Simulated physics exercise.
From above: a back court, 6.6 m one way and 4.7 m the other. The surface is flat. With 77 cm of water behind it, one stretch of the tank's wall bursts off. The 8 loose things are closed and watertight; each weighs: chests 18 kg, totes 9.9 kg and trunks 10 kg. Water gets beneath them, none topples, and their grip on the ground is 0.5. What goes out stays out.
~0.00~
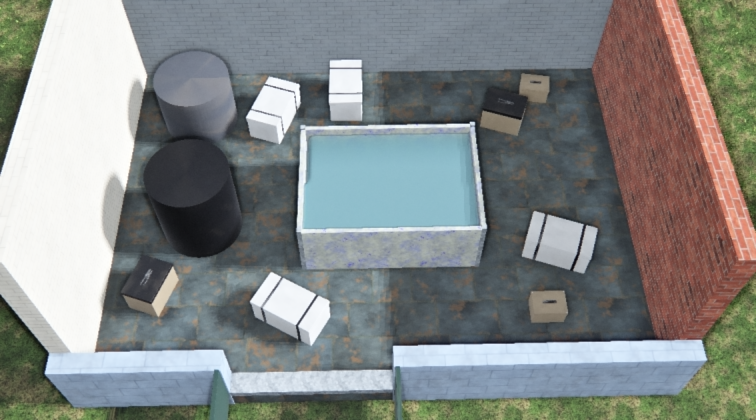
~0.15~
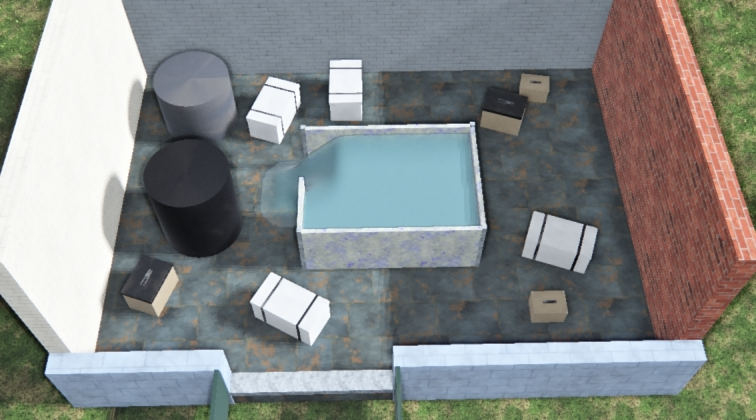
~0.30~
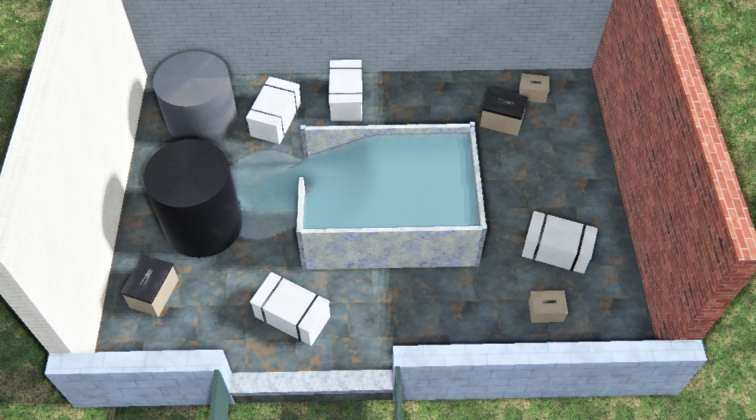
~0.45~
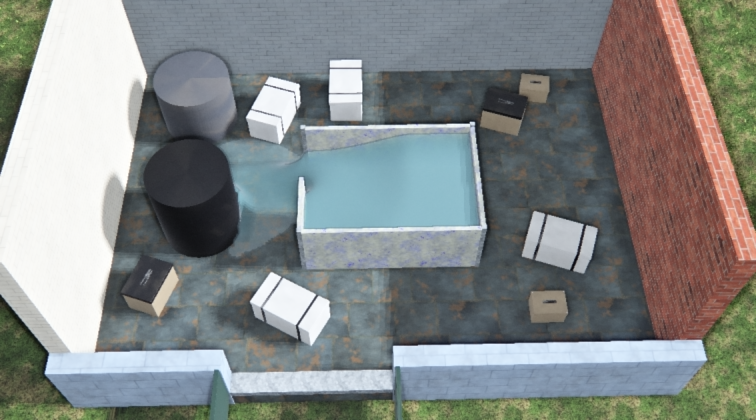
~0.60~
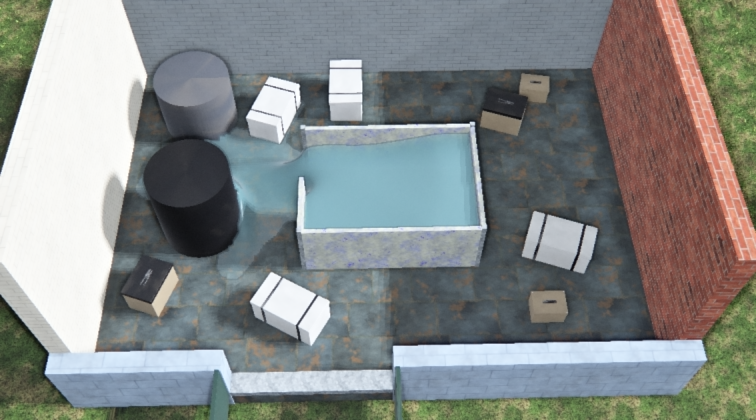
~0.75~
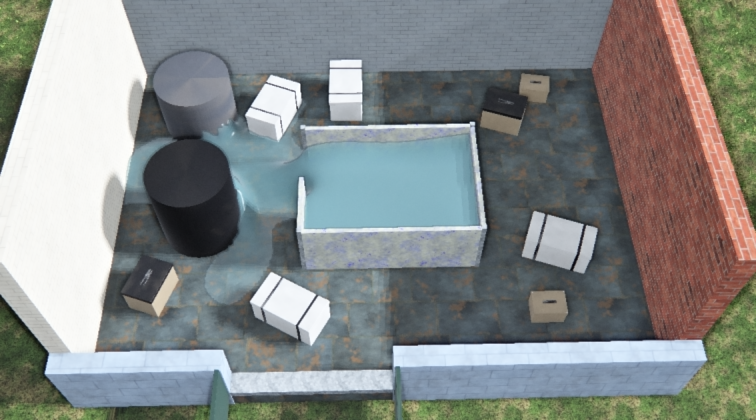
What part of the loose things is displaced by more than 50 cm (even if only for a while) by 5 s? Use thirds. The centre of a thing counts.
It is from one to two thirds.
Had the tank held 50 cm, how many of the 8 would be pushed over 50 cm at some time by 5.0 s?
Then 4.
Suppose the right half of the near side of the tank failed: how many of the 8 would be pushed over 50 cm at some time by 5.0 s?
In that case 6 of them.
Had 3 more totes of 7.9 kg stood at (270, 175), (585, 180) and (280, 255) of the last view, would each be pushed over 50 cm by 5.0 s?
In turn: Past it, less, more.
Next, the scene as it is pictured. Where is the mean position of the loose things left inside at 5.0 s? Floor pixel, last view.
Around (493, 197).
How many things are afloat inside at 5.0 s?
2 of them.
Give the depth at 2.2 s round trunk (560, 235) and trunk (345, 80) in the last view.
About 0 and 1 cm.
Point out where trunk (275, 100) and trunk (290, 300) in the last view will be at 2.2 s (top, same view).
Around (301, 70) and (316, 345).
After 1.1 s 0 of 8 are over 50 cm from their spots; 0 afloat.
After 2.2 s 2 of 8 are over 50 cm from their spots; 0 afloat.
After 3.5 s 4 of 8 are over 50 cm from their spots; 0 afloat.
After 5.0 s 4 of 8 are over 50 cm from their spots, and 4 have been at some point; 2 afloat.
